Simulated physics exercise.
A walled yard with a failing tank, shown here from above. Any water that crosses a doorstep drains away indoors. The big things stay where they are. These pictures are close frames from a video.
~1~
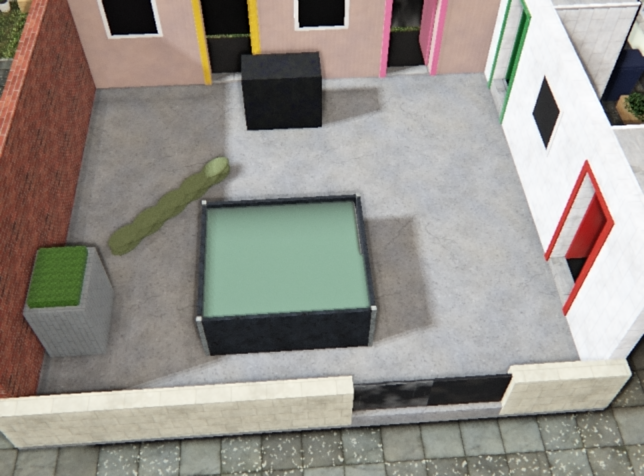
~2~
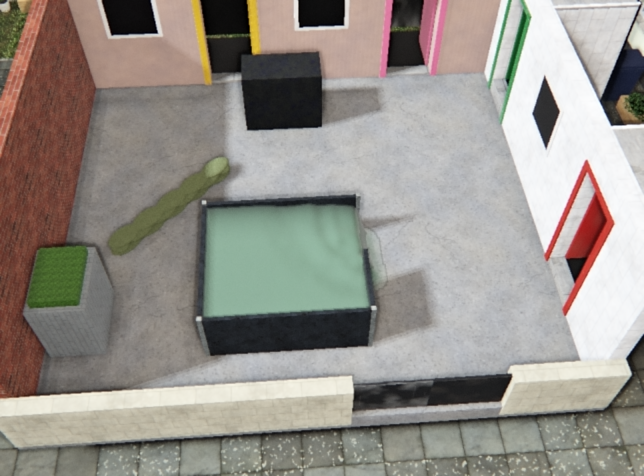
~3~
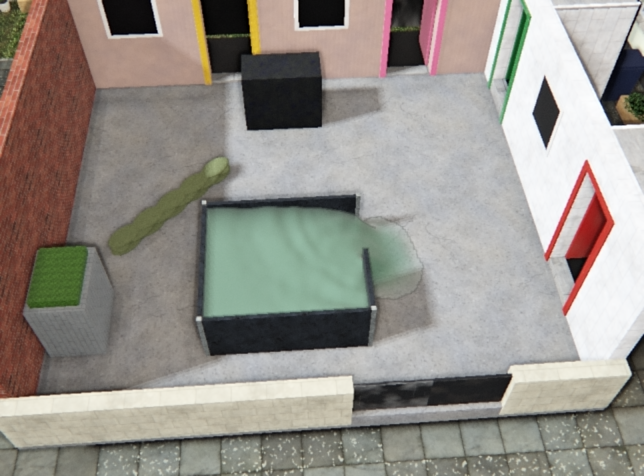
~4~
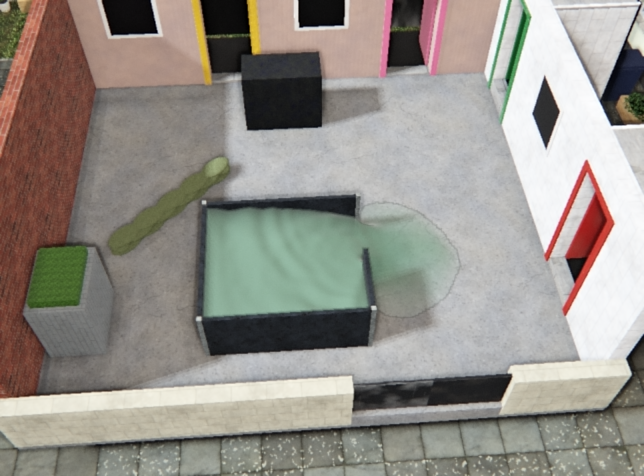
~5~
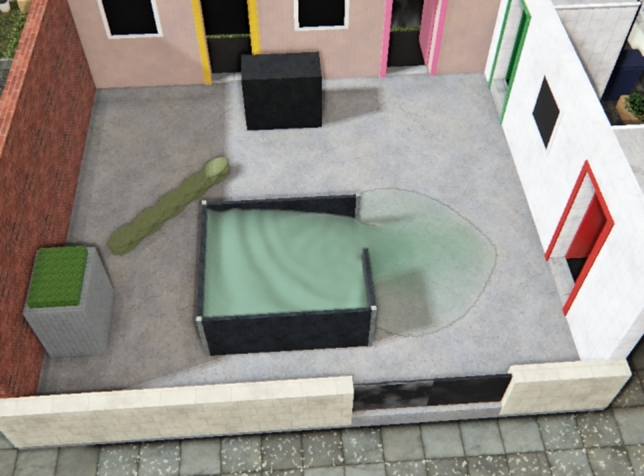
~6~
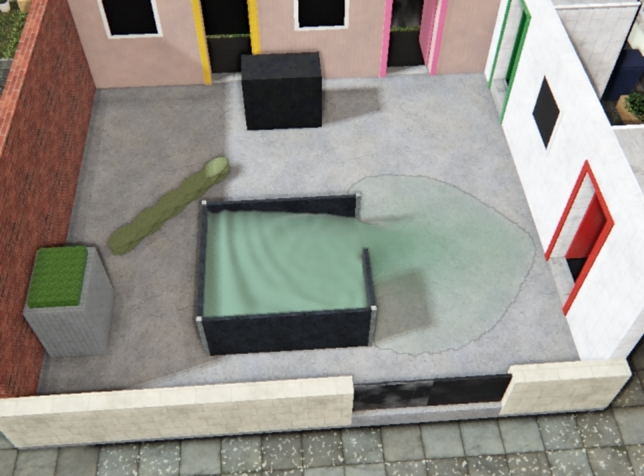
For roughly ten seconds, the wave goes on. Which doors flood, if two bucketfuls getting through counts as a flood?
The green door does not flood; the yellow door does not flood; the red door floods; the pink door floods.
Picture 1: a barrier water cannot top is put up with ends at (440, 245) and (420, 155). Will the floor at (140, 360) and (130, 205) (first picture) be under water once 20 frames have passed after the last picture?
As listed: Not flooded, no water.
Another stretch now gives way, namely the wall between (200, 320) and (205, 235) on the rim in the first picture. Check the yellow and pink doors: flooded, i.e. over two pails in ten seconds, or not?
Lab note: Yellow door above the mark, pink door above the mark.
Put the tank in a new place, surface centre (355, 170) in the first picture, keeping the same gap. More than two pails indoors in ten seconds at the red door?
As far as I can tell, red stays within limits.
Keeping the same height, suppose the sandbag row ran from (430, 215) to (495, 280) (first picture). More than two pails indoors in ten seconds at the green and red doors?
Door by door: The green one remains within bounds, then the red one goes past the limit.
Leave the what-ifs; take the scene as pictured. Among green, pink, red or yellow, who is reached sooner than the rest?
The one in red, before the others.
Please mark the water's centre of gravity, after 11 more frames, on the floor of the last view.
Somewhere around (364, 263) in the last view.
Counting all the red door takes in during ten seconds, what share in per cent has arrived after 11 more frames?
Near 40 %, I'd say.
A moment on, water covers 25 % of the floor; the green door not reached, the yellow door not reached, the red door over two buckets in, the pink door not reached.
Next, water covers 30 % of the floor; the green door wet at the sill, nothing in, the yellow door not reached, the red door far over two buckets in, the pink door not reached.
Then, water covers 40 % of the floor; the green door wet at the sill, nothing in, the yellow door not reached, the red door far over two buckets in, the pink door over two buckets in.
Later, water covers 70 % of the floor; the green door under two buckets in, the yellow door wet at the sill, nothing in, the red door far over two buckets in, the pink door far over two buckets in.
In the end, water covers 90 % of the floor; the green door under two buckets in, the yellow door under two buckets in, the red door far over two buckets in, the pink door far over two buckets in.
